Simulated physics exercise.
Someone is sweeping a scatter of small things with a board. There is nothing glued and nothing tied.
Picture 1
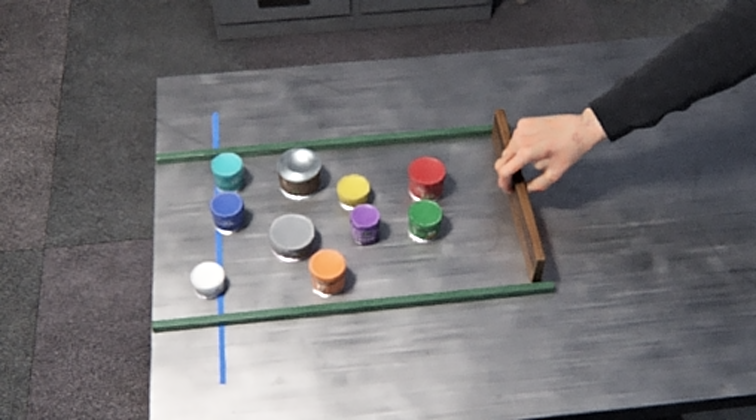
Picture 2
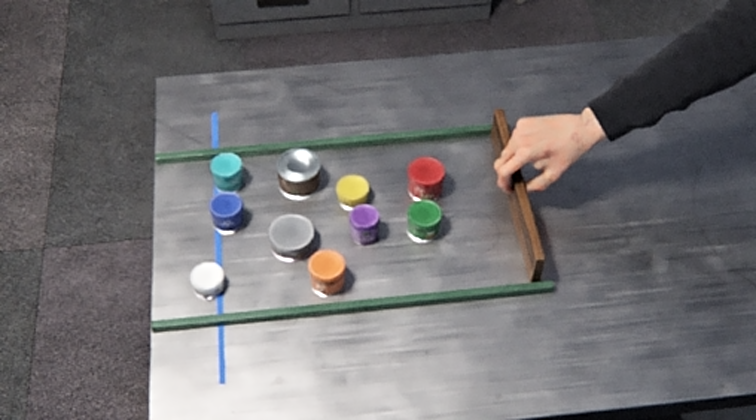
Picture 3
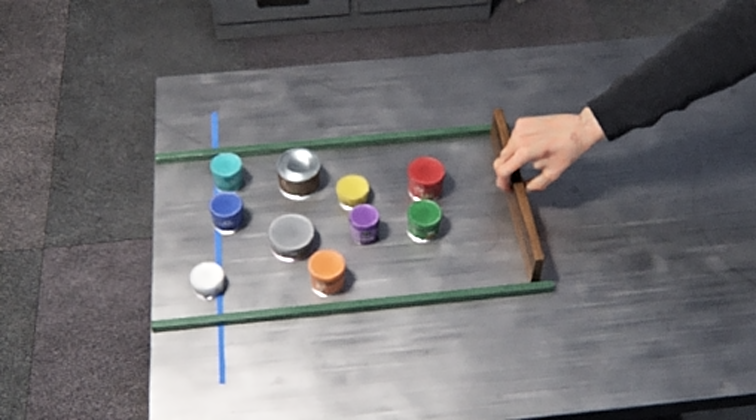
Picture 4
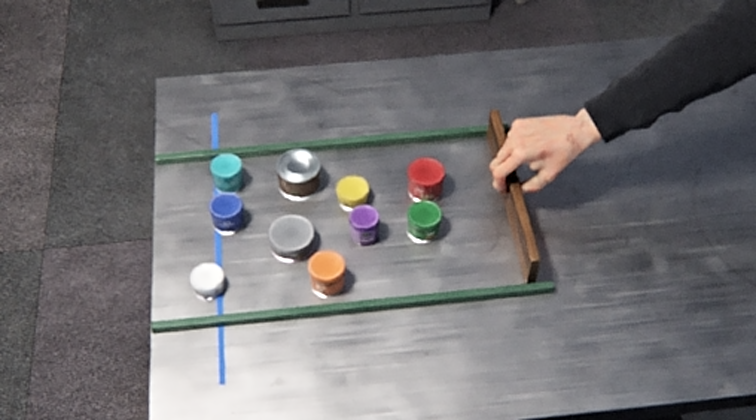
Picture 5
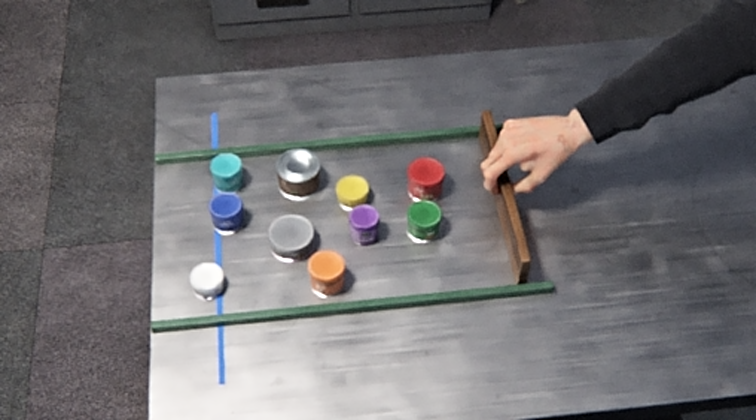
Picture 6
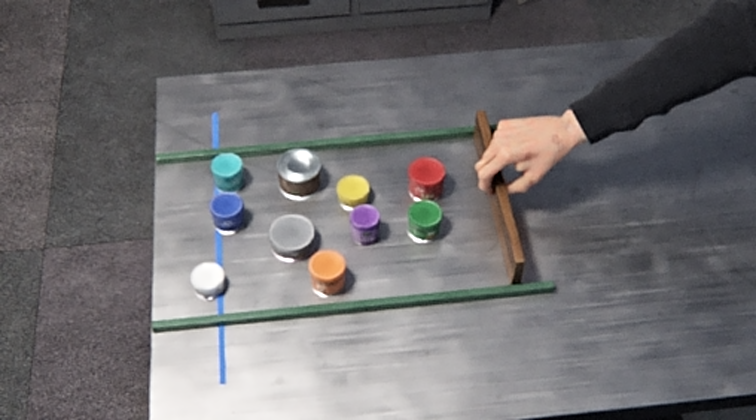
A hand sliding a wooden board slightly left between green rails, toward scattered colourful tins that stay still on a grey table.
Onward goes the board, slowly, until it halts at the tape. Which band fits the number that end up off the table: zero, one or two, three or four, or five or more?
The band is one or two.
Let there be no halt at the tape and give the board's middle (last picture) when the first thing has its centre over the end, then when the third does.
Its centre point is roughly (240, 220) and later (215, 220).
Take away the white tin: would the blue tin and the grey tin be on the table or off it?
So the blue tin goes off the edge and the grey tin goes off the edge.
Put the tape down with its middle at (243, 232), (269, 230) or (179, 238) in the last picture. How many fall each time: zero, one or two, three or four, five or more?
In turn: None, no fall at all, more than four.
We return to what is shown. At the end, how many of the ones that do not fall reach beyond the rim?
You'd get 1.
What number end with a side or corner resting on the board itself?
Tally at the end: 4.
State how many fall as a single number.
Exactly 2.
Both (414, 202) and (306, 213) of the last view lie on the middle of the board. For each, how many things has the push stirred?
At the first spot the count is 2, and at the second it is 8.
A little later, none off yet; white tin at rest near (209, 281); blue tin at rest near (228, 213); turquoise tin at rest near (228, 174).
Next, none off yet; white tin at rest near (207, 283); blue tin shifted about its own width near (186, 220); turquoise tin shifted about its own width near (207, 176).
When it is over, the number that fall off is one or two; down, grey tin and blue tin.
